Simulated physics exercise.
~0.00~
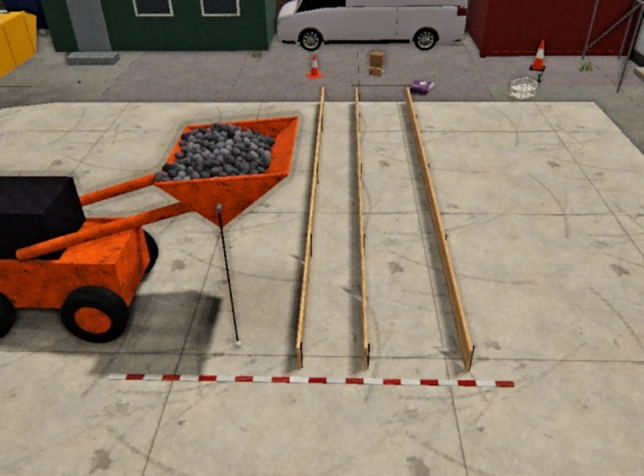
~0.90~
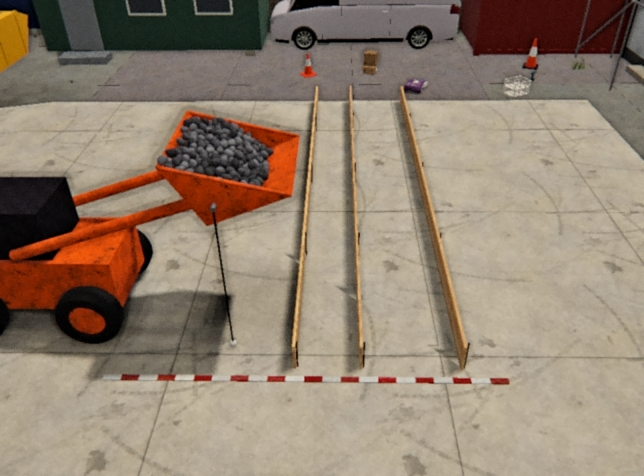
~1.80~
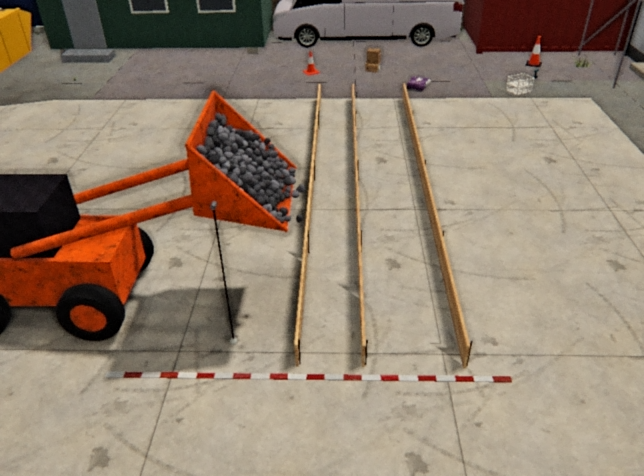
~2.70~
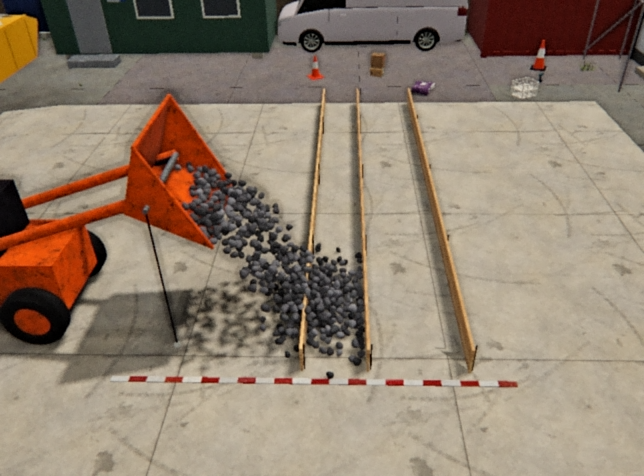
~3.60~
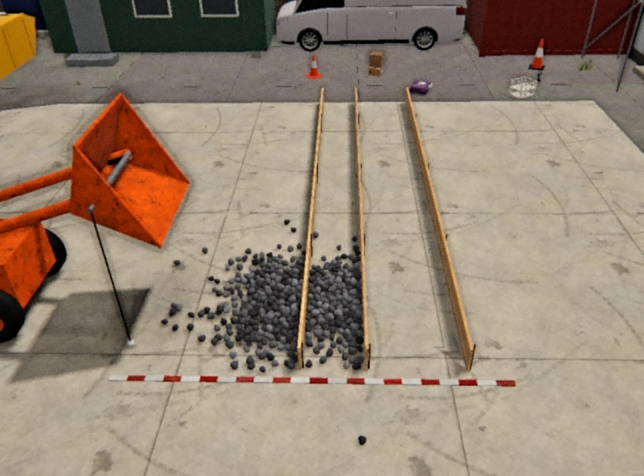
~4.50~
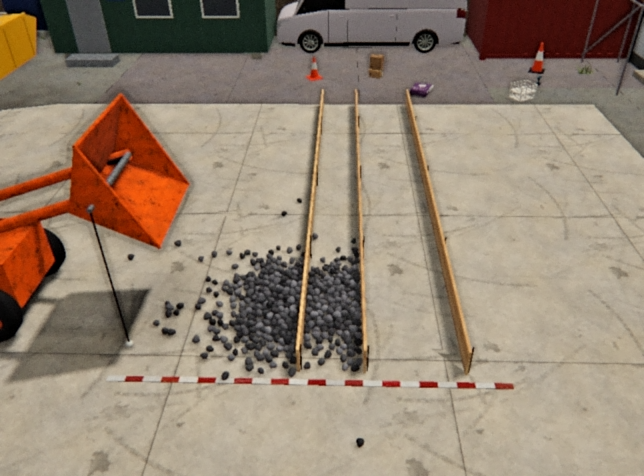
On a pale concrete yard seen from above, with a green building, a silver van and a red container behind, an orange loader stands at the left, its raised bucket full of dark grey stones. Three wooden planks run away from the viewer beside it, behind a red and white striped staff. The bucket tips forward, and the stones slide to its lip. As the loader backs away leftward, they pour down around the two left-hand planks. The empty bucket stays tilted, and the stones lie heaped left of the planks and between those two, with a few scattered strays.
